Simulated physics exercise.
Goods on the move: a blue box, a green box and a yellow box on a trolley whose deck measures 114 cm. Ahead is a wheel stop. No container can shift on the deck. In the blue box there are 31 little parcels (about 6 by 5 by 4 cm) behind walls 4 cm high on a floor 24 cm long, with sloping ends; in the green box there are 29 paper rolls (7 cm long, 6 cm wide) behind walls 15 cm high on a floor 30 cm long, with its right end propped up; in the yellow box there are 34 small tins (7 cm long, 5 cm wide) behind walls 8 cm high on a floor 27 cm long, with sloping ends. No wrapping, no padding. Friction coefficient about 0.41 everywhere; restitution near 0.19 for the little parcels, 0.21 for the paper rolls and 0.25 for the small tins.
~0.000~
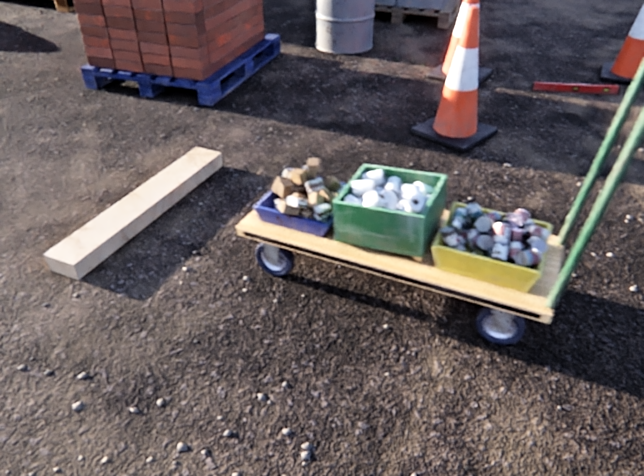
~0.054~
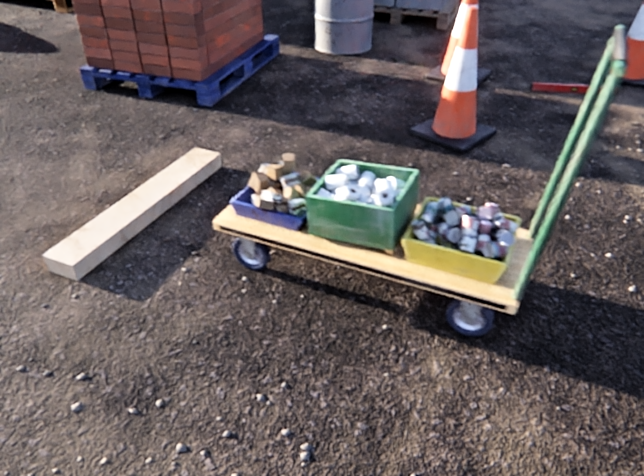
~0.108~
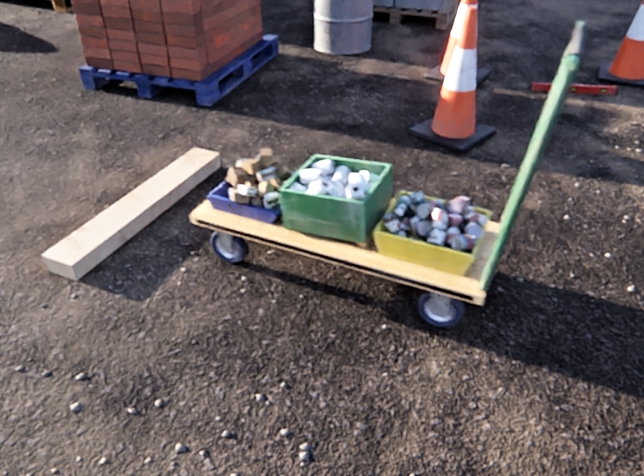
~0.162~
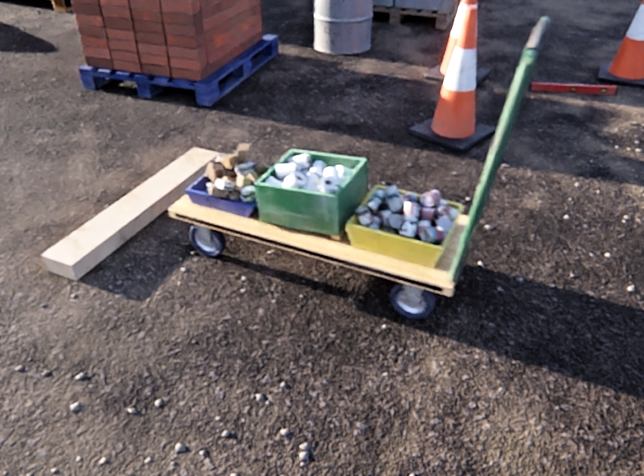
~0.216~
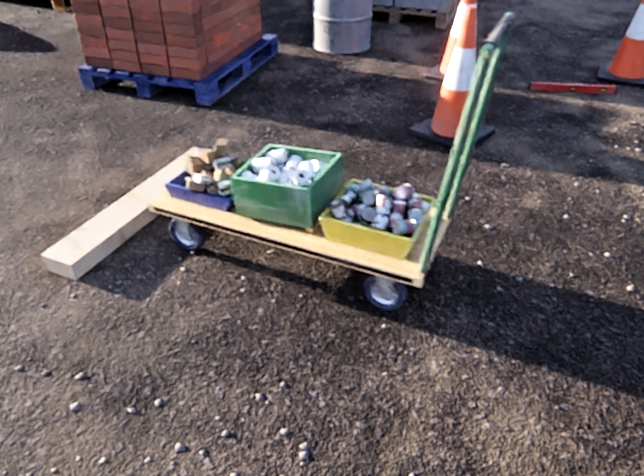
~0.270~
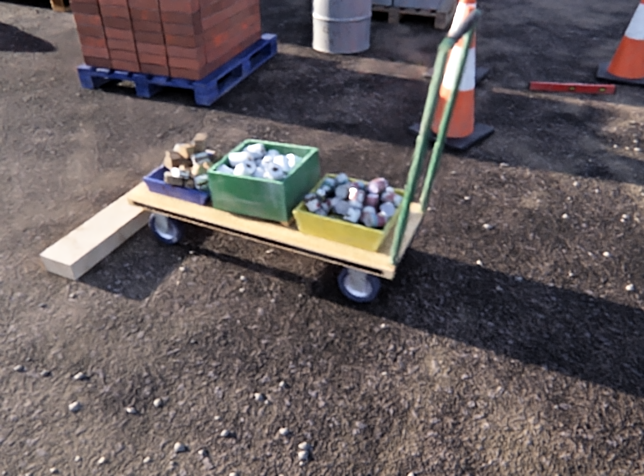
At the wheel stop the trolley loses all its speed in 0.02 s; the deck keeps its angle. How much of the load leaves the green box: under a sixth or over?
Less than a sixth of the paper rolls leave the green box.
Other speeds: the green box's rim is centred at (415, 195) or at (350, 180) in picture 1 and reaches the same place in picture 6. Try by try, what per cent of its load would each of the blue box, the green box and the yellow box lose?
Blue box 50 then 10, green box 10 then 10, yellow box 20 then 0 per cent.
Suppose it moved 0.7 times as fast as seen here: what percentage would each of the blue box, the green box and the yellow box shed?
Then blue box 10, green box 0, yellow box 0 per cent.
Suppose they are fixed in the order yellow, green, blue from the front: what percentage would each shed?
Then blue box 10, green box 10, yellow box 20 per cent.
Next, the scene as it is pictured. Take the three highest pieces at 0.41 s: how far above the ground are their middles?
Some 44 cm up.
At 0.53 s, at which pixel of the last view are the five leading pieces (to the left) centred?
Around (117, 150).
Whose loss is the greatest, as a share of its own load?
The blue box.
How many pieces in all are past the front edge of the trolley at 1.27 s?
Roughly 8.
After 0.31 s, the wheels strike.
After 0.41 s, 6 of 31 out of the blue box, 0 of 29 out of the green box and 0 of 34 out of the yellow box.
After 0.53 s, 11 of 31 out of the blue box, 0 of 29 out of the green box and 3 of 34 out of the yellow box.
After 0.76 s, 11 of 31 out of the blue box, 1 of 29 out of the green box and 4 of 34 out of the yellow box.
Final count (at 1.27 s), 11 of 31 out of the blue box, 1 of 29 out of the green box and 5 of 34 out of the yellow box. Asked share, 1 of 29, 3 per cent.
